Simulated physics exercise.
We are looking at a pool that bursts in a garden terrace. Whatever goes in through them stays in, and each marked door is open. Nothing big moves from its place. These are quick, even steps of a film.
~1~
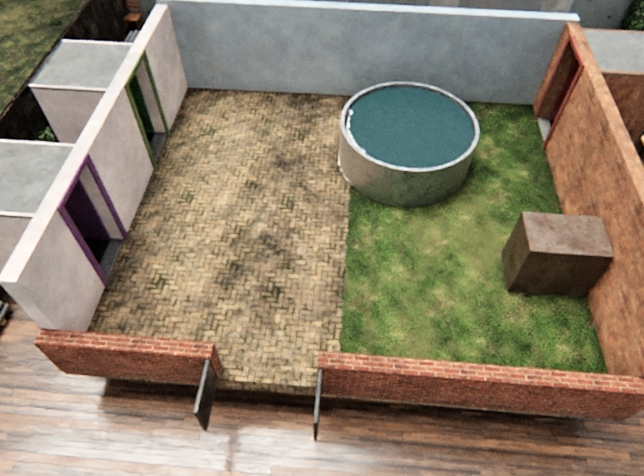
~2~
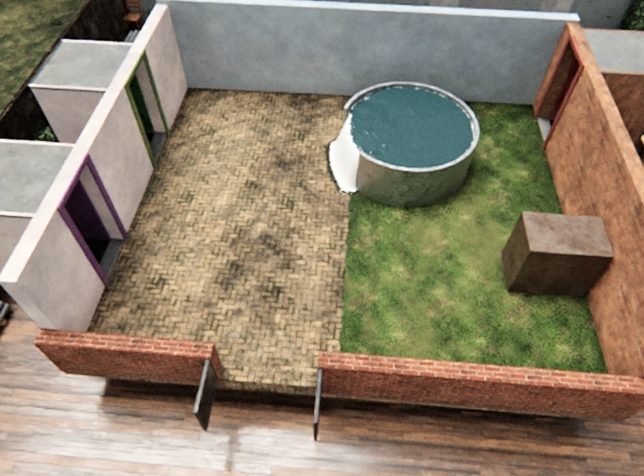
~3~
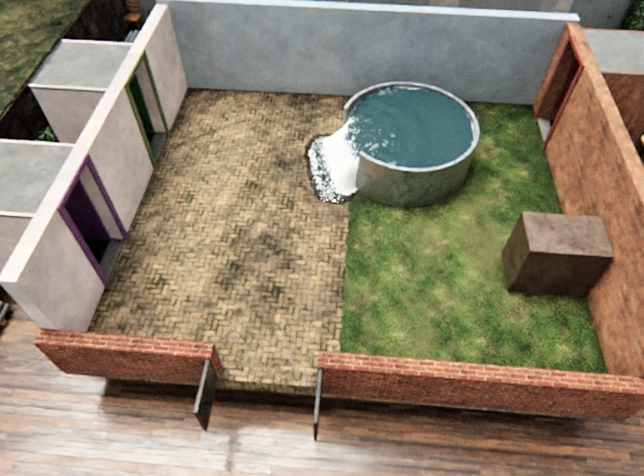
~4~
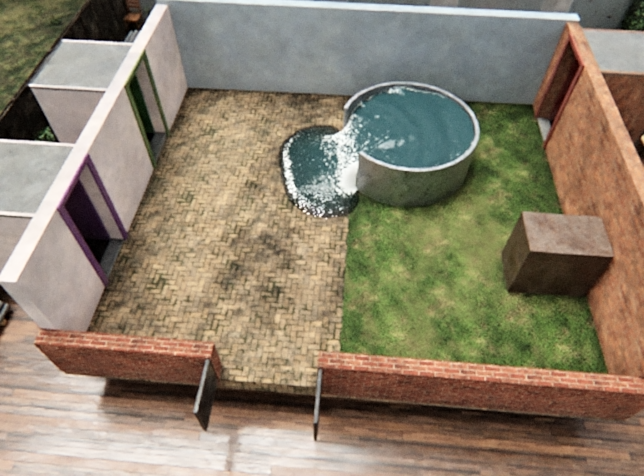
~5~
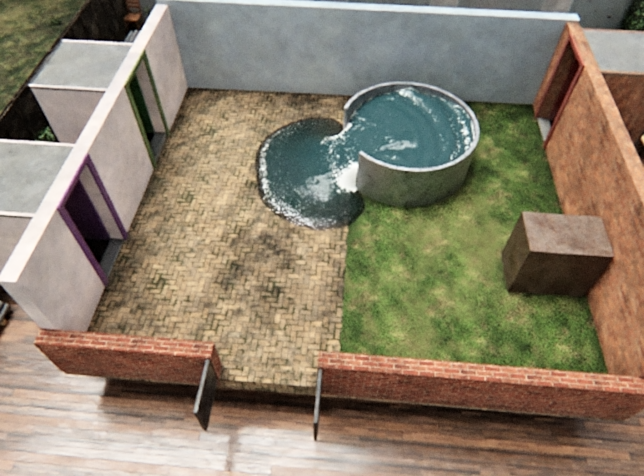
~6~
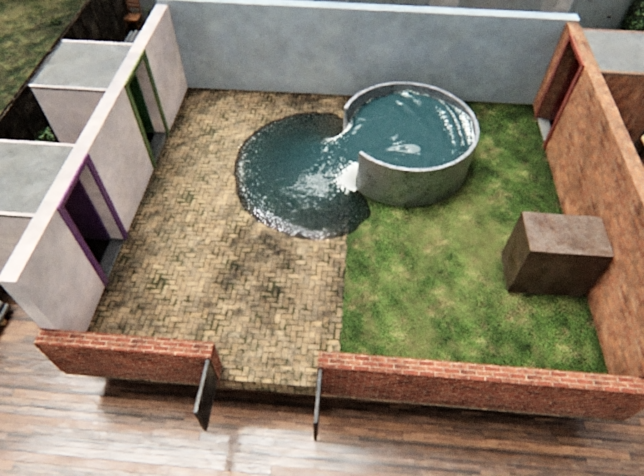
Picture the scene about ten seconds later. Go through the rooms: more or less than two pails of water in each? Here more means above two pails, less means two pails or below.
Green door: More; purple door: More; red door: Less.
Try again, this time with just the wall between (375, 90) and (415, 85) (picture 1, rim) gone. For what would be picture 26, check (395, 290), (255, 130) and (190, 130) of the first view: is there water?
Sequence of results: Missed by the flood, reached by the flood, reached by the flood.
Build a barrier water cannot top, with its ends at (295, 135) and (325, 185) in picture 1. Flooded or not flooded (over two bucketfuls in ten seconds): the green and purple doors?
First the green door, which stays within bounds, then the purple door, which overflows.
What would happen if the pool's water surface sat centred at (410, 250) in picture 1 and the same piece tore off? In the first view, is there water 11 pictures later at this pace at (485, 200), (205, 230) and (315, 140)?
I'd say still dry for the first, swamped for the second and still dry for the third.
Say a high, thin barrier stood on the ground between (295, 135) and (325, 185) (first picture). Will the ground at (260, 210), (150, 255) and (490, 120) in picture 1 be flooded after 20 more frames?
Outcome per location, in sequence: Soaking, soaking, soaking.
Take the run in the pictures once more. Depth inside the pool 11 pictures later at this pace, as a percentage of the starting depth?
It works out to roughly 50 percent.
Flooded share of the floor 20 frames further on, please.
I reckon 50 per cent or so.
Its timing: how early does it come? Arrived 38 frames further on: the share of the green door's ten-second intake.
By then roughly 95 percent of the ten-second total is in.
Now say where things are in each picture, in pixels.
In the first picture, the round pool at (409, 126) is whole and still.
In the second picture, the front is at (334, 143), out from the gap at (344, 155).
In the third picture, the front is at (316, 138), out from the gap at (344, 156).
In the fourth picture, the front is at (300, 132), out from the gap at (344, 158).
In the fifth picture, water pours out at (344, 158) and has run to (269, 139).
In the sixth picture, water pours out at (344, 158) and has run to (243, 199).
A moment on, water covers 35 % of the floor; the green door wet at the sill, nothing in, the purple door not reached, the red door not reached.
Next, water covers 50 % of the floor; the green door far over two buckets in, the purple door over two buckets in, the red door not reached.
Then, water covers 50 % of the floor; the green door far over two buckets in, the purple door far over two buckets in, the red door not reached.
Later, water covers 65 % of the floor; the green door far over two buckets in, the purple door far over two buckets in, the red door not reached.
In the end, water covers 90 % of the floor; the green door far over two buckets in, the purple door far over two buckets in, the red door not reached.
